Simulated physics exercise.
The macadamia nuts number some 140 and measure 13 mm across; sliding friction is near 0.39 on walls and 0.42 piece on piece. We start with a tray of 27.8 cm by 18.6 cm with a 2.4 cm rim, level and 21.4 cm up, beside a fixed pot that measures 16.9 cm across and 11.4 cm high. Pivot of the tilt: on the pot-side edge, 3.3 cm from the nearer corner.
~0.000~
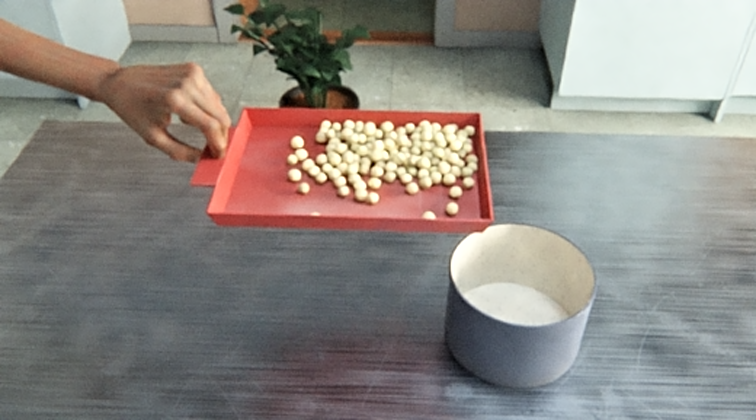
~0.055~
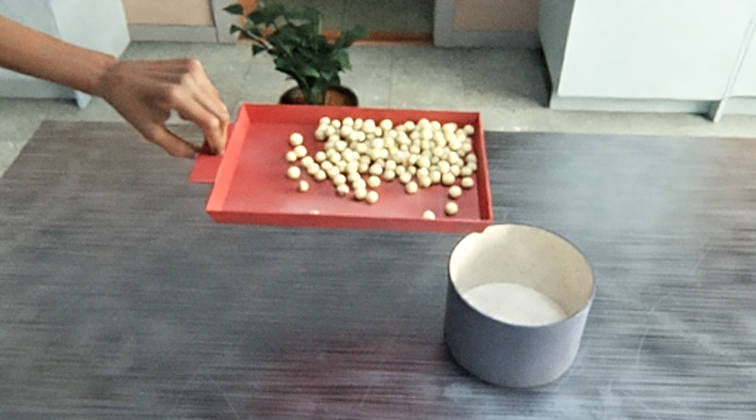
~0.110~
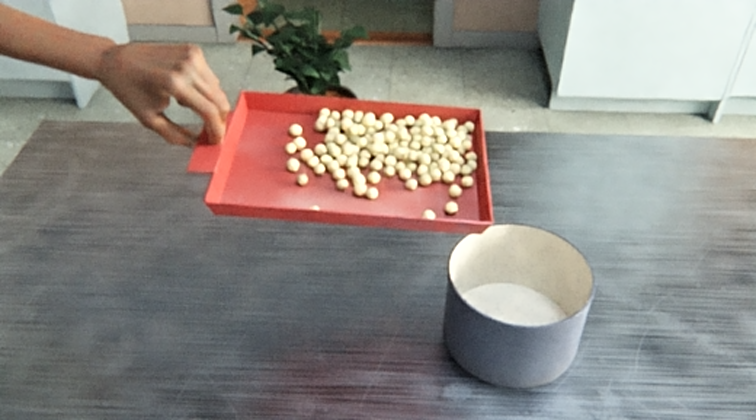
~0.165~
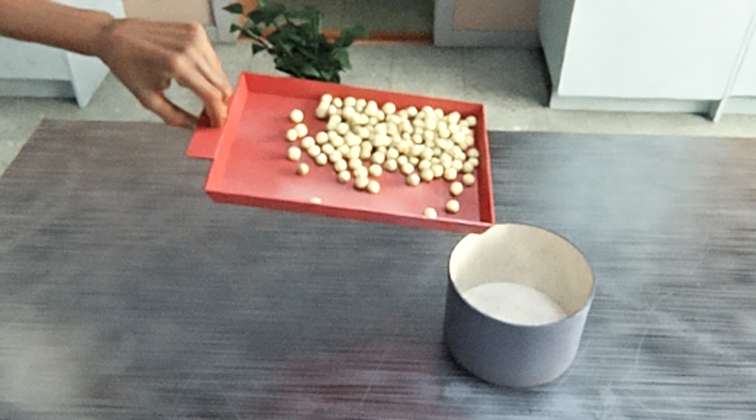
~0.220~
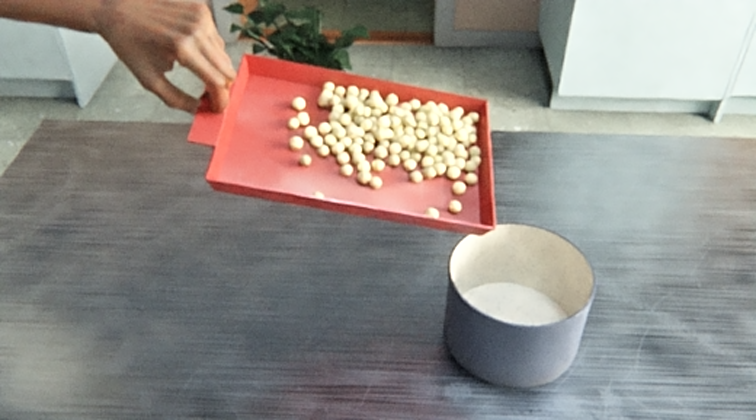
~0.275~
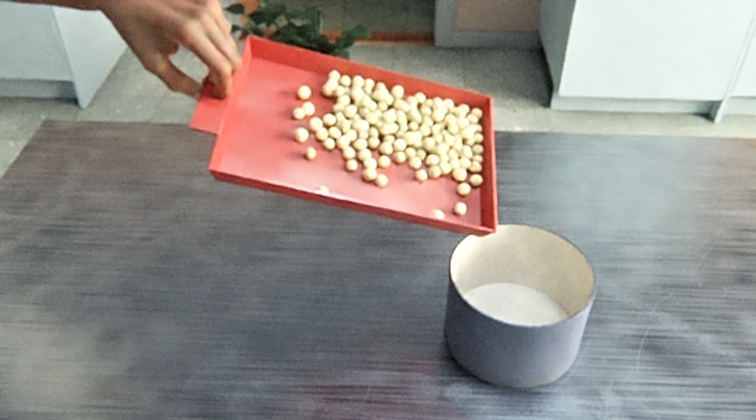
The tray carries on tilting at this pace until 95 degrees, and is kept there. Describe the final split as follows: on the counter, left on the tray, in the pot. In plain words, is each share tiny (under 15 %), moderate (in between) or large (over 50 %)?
At the end, counter: A good chunk, left on the tray: Not much, pot: Over half.
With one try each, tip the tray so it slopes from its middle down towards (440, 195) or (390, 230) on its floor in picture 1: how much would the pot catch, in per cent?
I'd put it at about 90 per cent for the first tilt and about 20 per cent for the second.
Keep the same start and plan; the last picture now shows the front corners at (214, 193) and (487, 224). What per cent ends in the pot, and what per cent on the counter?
You'd end with pot at 25 and counter at 75.
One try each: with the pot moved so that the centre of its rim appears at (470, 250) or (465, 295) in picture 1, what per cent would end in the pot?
5 % and 75 %.
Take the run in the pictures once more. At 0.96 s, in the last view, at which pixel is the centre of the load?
The middle of the load should be near (492, 189) then.
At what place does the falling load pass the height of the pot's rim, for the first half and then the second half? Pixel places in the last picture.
Near (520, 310) at first, near (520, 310) afterwards.
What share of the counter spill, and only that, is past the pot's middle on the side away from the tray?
It comes to near 60 percent.
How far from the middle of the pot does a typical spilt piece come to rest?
That comes to near 20 cm.
After 0.69 s, tilt 56 degrees; the tray holds 95 %, the pot 0 %.
After 0.96 s, tilt 80 degrees; the tray holds 80 %, the pot 10 %.
After 1.34 s, tilt 95 degrees; the tray holds 0 %, the pot 60 %.
By 2.3 s all is still; counter 30 %, tray 0 %, pot 70 %.
